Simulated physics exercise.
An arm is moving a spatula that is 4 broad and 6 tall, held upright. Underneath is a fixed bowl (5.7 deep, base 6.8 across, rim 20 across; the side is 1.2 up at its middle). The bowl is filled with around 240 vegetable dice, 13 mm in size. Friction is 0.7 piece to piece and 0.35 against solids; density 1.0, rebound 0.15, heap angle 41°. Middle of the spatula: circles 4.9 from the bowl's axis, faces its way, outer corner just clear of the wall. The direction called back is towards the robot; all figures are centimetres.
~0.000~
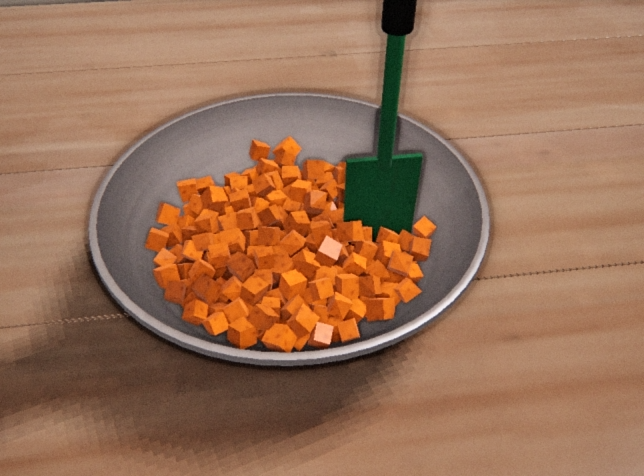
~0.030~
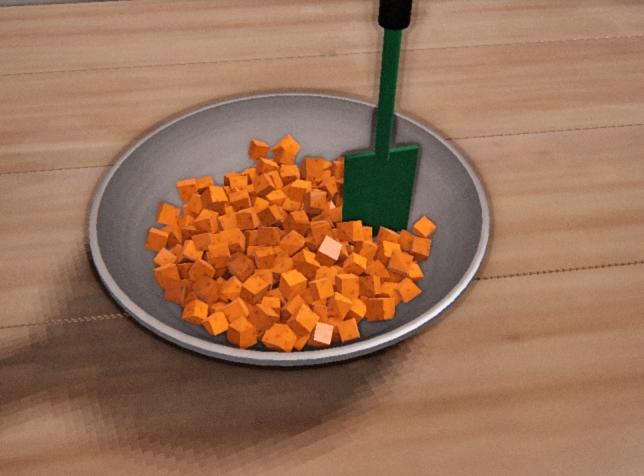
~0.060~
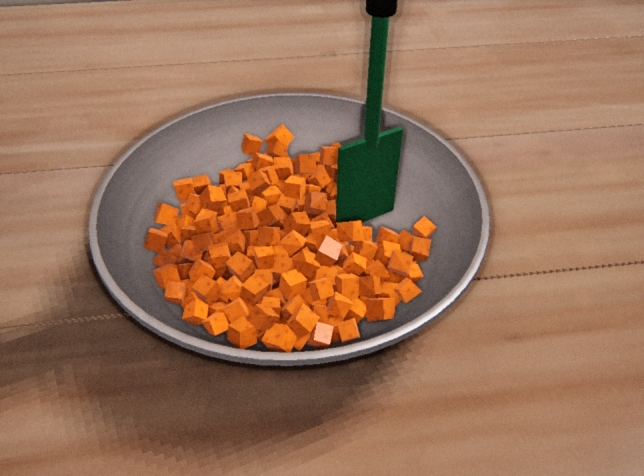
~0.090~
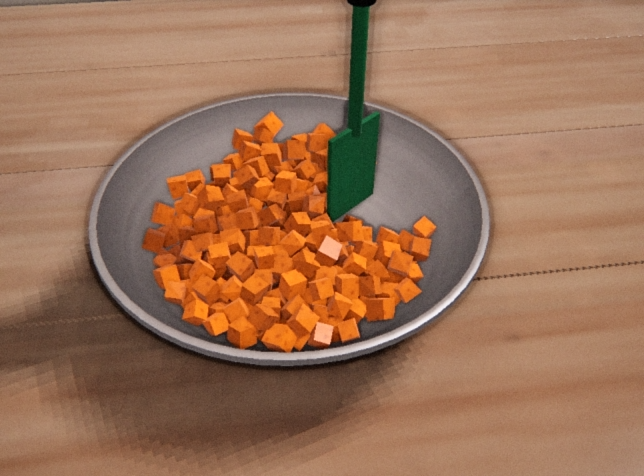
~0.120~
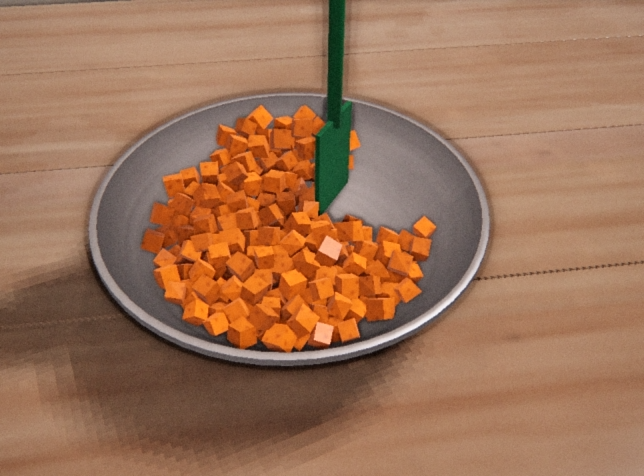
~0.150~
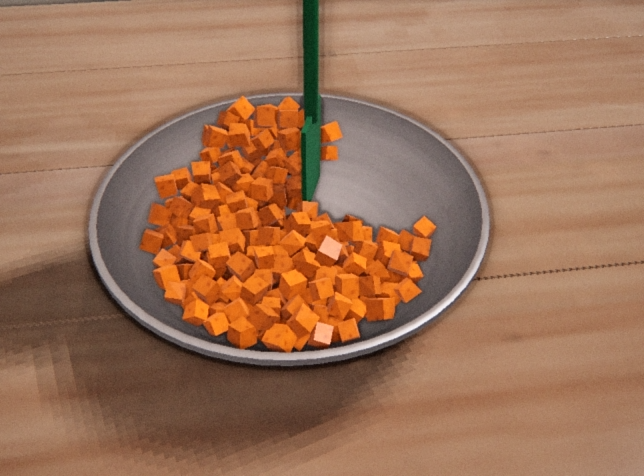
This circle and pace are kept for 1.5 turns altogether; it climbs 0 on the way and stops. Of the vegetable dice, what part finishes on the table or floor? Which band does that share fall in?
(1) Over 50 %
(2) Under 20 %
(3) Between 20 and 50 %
(3) Between 20 and 50 %.
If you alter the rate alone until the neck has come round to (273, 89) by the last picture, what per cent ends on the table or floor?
About 45 per cent.
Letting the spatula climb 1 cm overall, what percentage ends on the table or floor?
Estimate: Close to 35 %.
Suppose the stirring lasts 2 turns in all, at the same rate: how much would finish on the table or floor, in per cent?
I'd expect around 40 per cent.
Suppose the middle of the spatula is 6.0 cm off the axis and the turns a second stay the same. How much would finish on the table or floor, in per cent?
That would give close to 25 per cent.
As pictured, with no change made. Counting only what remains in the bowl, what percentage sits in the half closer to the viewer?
Around 75 percent of it.
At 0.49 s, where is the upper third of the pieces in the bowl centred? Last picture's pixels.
About (360, 286).
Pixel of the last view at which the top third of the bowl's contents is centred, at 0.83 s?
(241, 129).
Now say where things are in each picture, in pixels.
Spatula neck at (387, 133), 0° round; upper third of the load around (277, 232), from x 155 to 425, top at y 150; 244 in the bowl, in the first picture.
Spatula neck at (384, 127), 6° round; upper third of the load around (277, 232), from x 155 to 425, top at y 150, in the second picture.
Spatula neck at (373, 114), 22° round; upper third of the load around (279, 223), from x 155 to 425, top at y 140, in the third picture.
Spatula neck at (356, 102), 38° round; upper third of the load around (270, 214), from x 155 to 425, top at y 125, in the fourth picture.
Spatula neck at (335, 94), 54° round; upper third of the load around (264, 204), from x 155 to 425, top at y 115, in the fifth picture.
Spatula neck at (311, 89), 70° round; upper third of the load around (259, 189), from x 150 to 425, top at y 110; 244 in the bowl, in the sixth picture.
After 0.49 s, 254° round, highest piece 8 above the table; 221 in the bowl, 12 on the table or floor, 11 in flight or on the tool.
After 0.83 s, 77° round, highest piece 8 above the table; 187 in the bowl, 53 on the table or floor, 4 in flight or on the tool.
After 1.20 s, 180° round, highest piece 6 above the table; 164 in the bowl, 80 on the table or floor.
After 1.90 s, 180° round, highest piece 6 above the table; 164 in the bowl, 80 on the table or floor.
At rest, 164 in the bowl, 80 on the table or floor. That is 33 % on the table or floor.
